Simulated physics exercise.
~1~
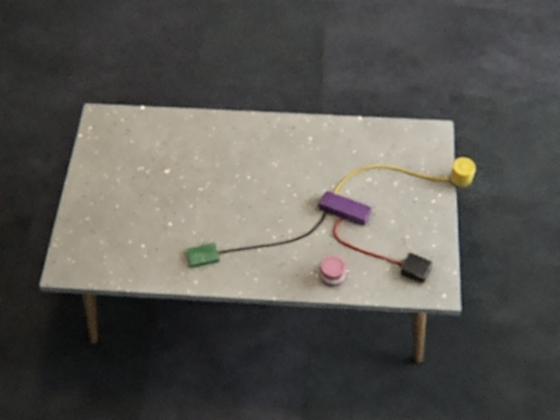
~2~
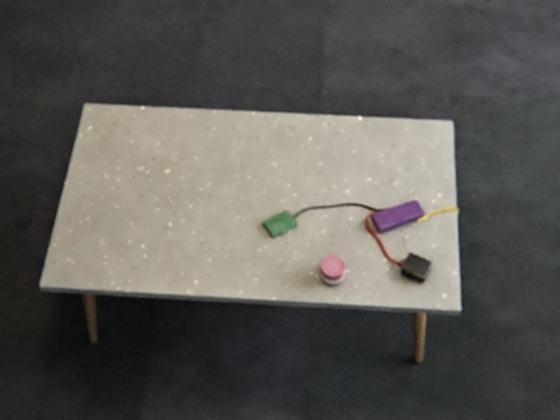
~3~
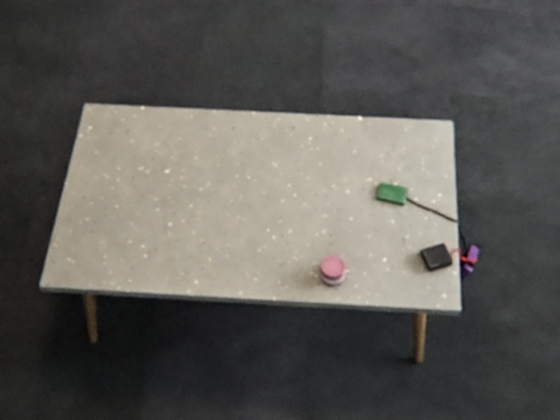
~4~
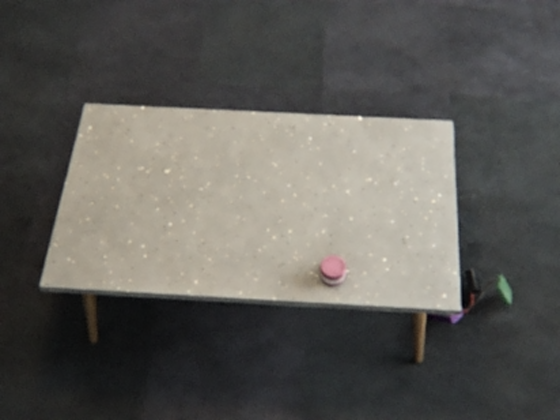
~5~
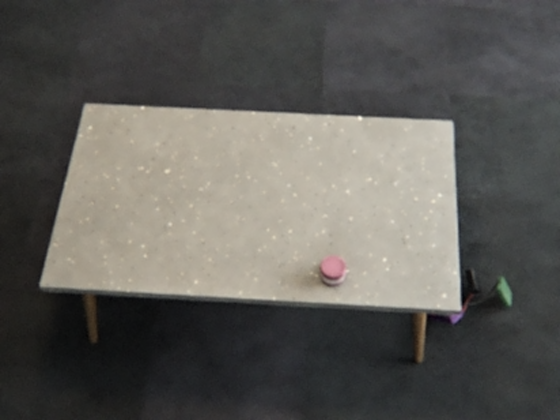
On a speckled gray table, a yellow cylinder at the right edge dropped out of sight, and the purple strip, black block and green piece wired together slid right and followed it over, ending beside the table while the pink canister stayed put.
